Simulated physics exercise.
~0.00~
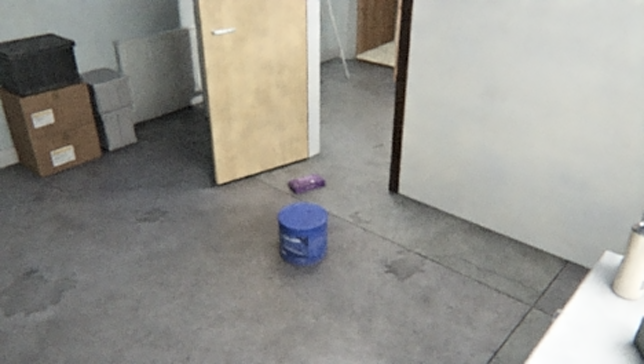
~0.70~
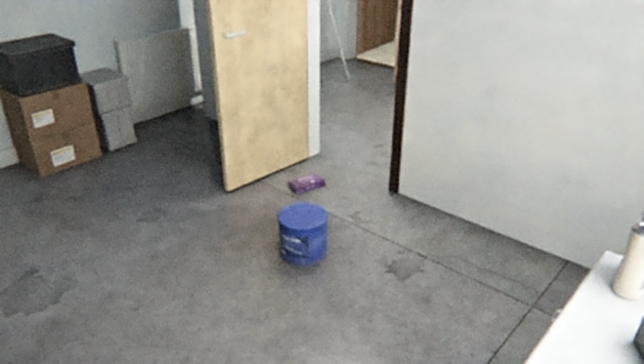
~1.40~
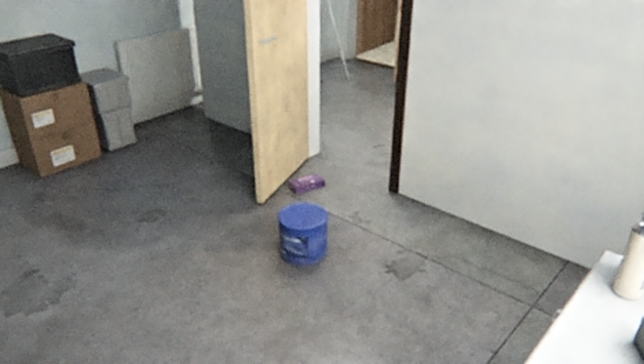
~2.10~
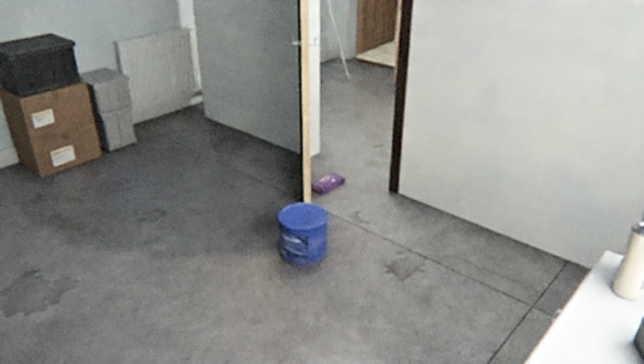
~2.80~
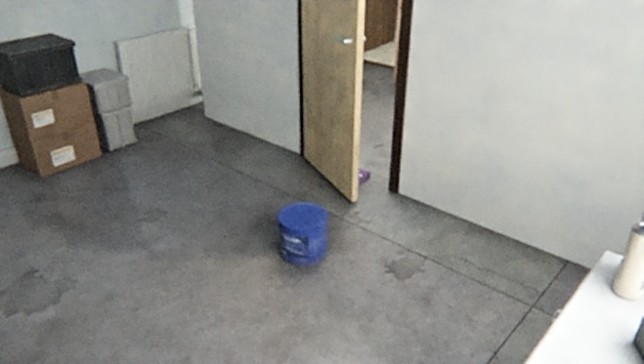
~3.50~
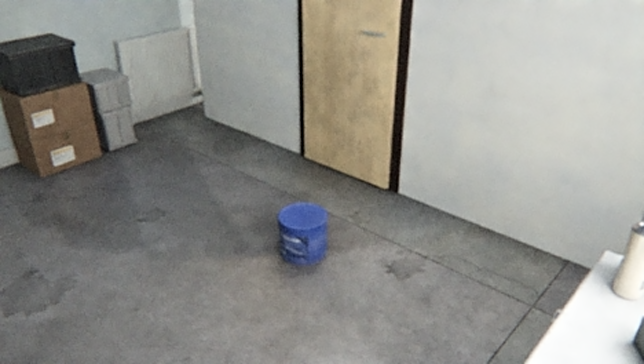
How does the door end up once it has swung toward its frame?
It ends up shut, filling the doorway, with the purple packet no longer in sight.
